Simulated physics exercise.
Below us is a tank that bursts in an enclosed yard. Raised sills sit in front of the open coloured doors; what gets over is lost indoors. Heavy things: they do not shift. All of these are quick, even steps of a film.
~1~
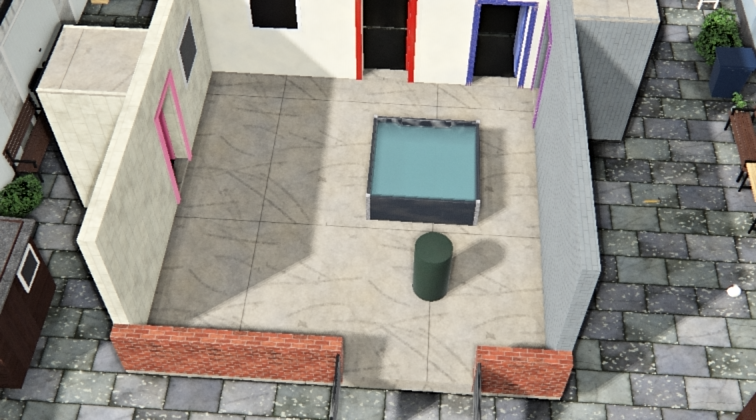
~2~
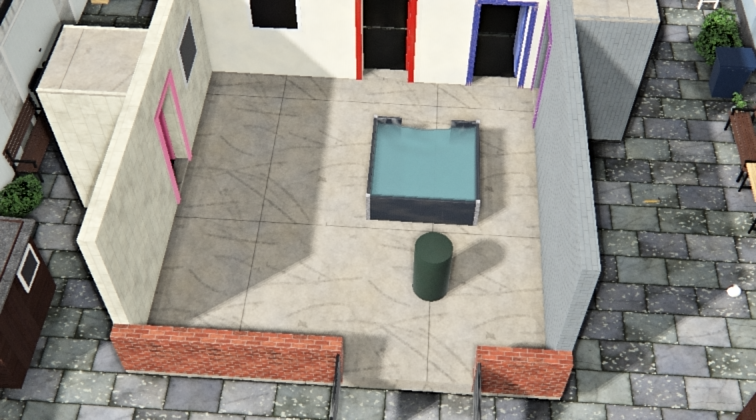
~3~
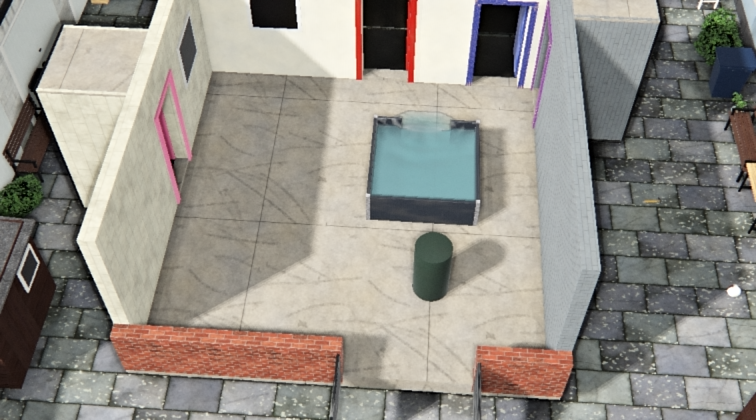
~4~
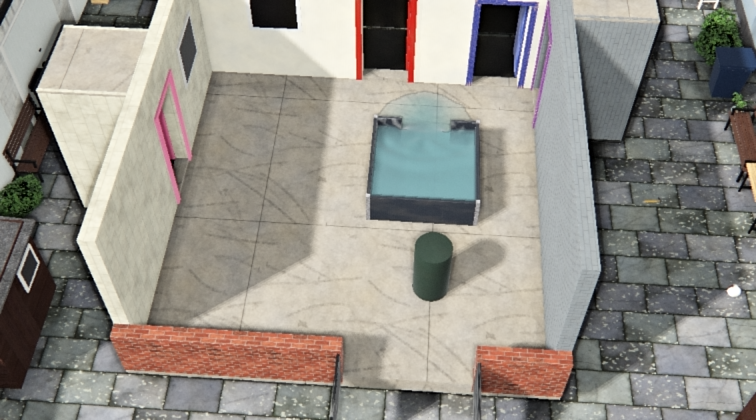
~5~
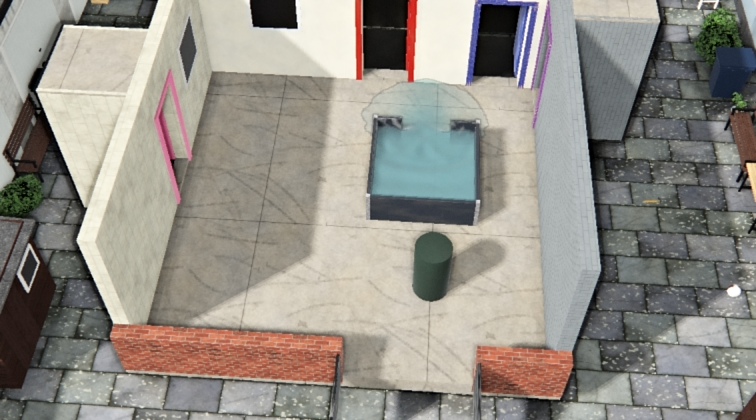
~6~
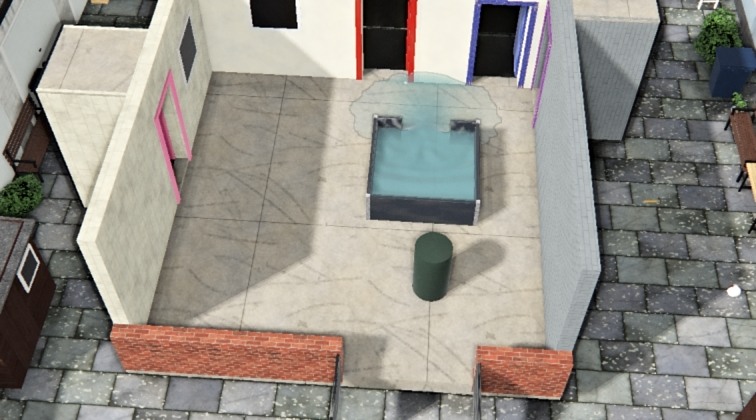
A tank in a walled yard bursts open at its far side and water spreads out.
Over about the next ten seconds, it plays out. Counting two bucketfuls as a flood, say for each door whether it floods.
The purple door sees more than two buckets come in. The pink door sees no more than two buckets come in. The red door sees more than two buckets come in. The blue door sees more than two buckets come in.
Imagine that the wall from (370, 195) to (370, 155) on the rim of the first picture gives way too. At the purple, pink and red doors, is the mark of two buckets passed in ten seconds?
The purple door stays within the limit, the pink door tops the limit, and the red door stays within the limit.
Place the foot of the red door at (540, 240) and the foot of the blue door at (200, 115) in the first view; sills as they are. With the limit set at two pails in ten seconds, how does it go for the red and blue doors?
In that case the red door keeps within bounds and the blue door runs over the limit.
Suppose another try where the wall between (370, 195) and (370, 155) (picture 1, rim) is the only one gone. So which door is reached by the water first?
The one in pink.
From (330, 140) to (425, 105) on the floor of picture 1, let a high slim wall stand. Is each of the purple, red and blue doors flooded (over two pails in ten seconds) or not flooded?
At the doors, purple comes in over, red comes in under, blue comes in over.
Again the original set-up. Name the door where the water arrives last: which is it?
The pink-painted one.
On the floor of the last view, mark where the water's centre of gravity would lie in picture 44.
That comes out near (389, 157).
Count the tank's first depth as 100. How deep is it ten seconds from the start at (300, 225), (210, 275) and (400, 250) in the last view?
2, 4, 0 %.
A moment on, water covers 10 % of the floor; the purple door not reached, the pink door not reached, the red door over two buckets in, the blue door under two buckets in.
Next, water covers 15 % of the floor; the purple door over two buckets in, the pink door not reached, the red door far over two buckets in, the blue door over two buckets in.
Then, water covers 30 % of the floor; the purple door far over two buckets in, the pink door not reached, the red door far over two buckets in, the blue door over two buckets in.
Later, water covers 55 % of the floor; the purple door far over two buckets in, the pink door wet at the sill, nothing in, the red door far over two buckets in, the blue door far over two buckets in.
In the end, water covers 80 % of the floor; the purple door far over two buckets in, the pink door wet at the sill, nothing in, the red door far over two buckets in, the blue door far over two buckets in.
